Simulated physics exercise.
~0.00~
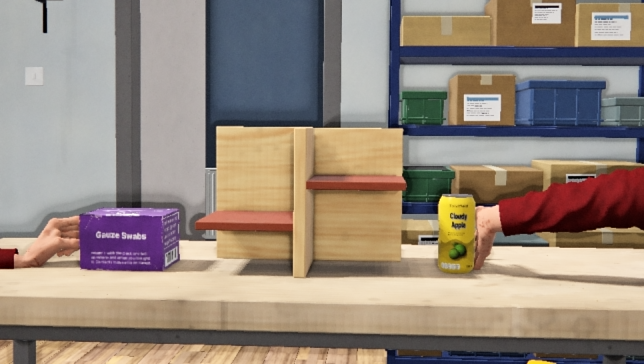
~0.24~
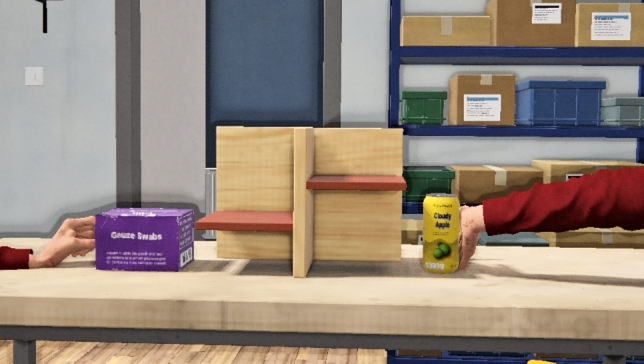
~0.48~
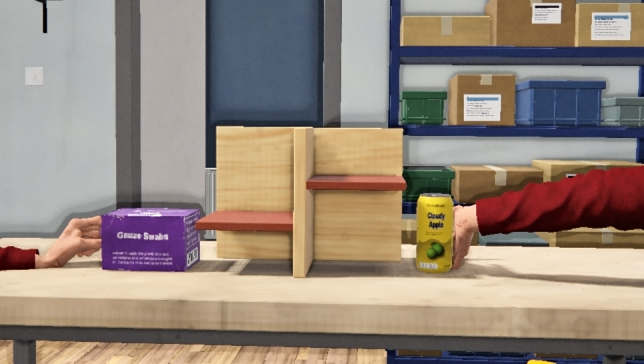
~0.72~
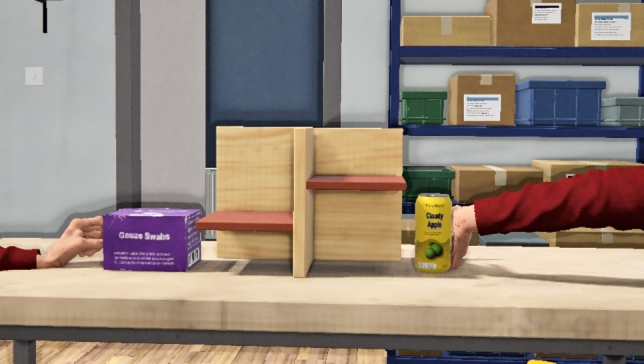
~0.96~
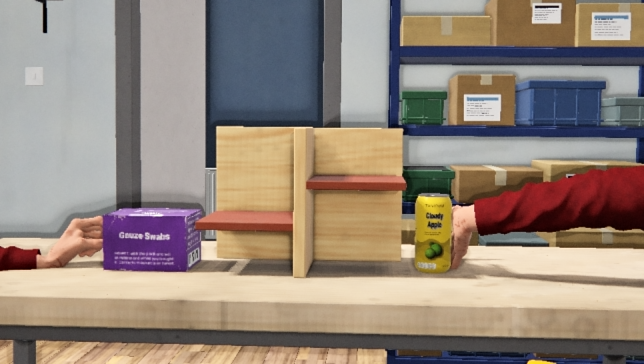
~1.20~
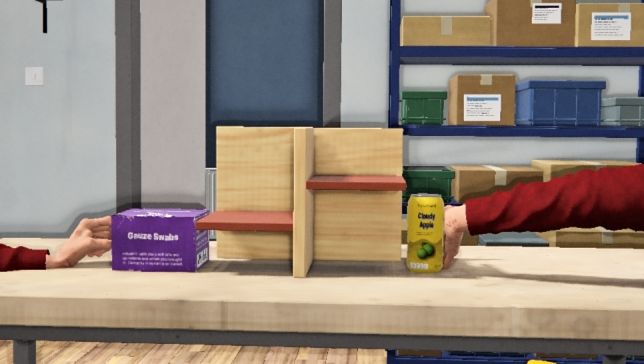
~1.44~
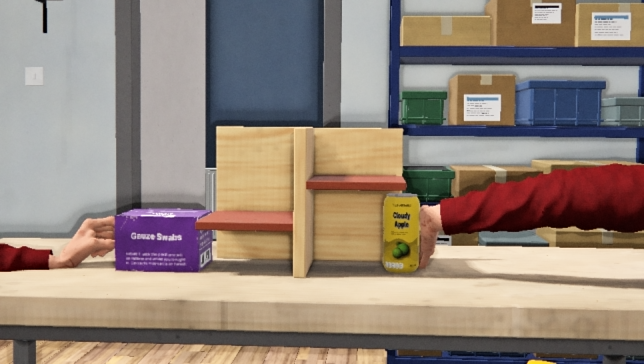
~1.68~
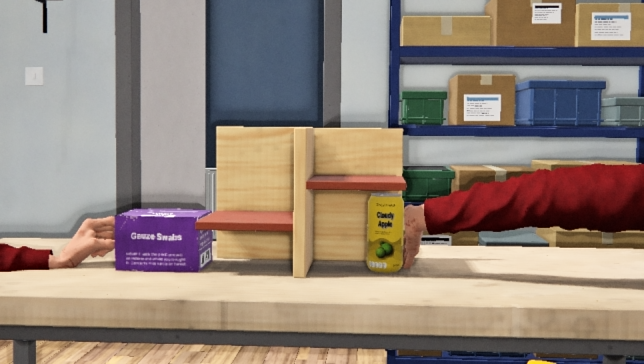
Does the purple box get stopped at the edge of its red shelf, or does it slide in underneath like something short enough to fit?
It gets stopped at the edge of the shelf, because it is too tall to go under. The yellow can on the other side does clear its shelf.
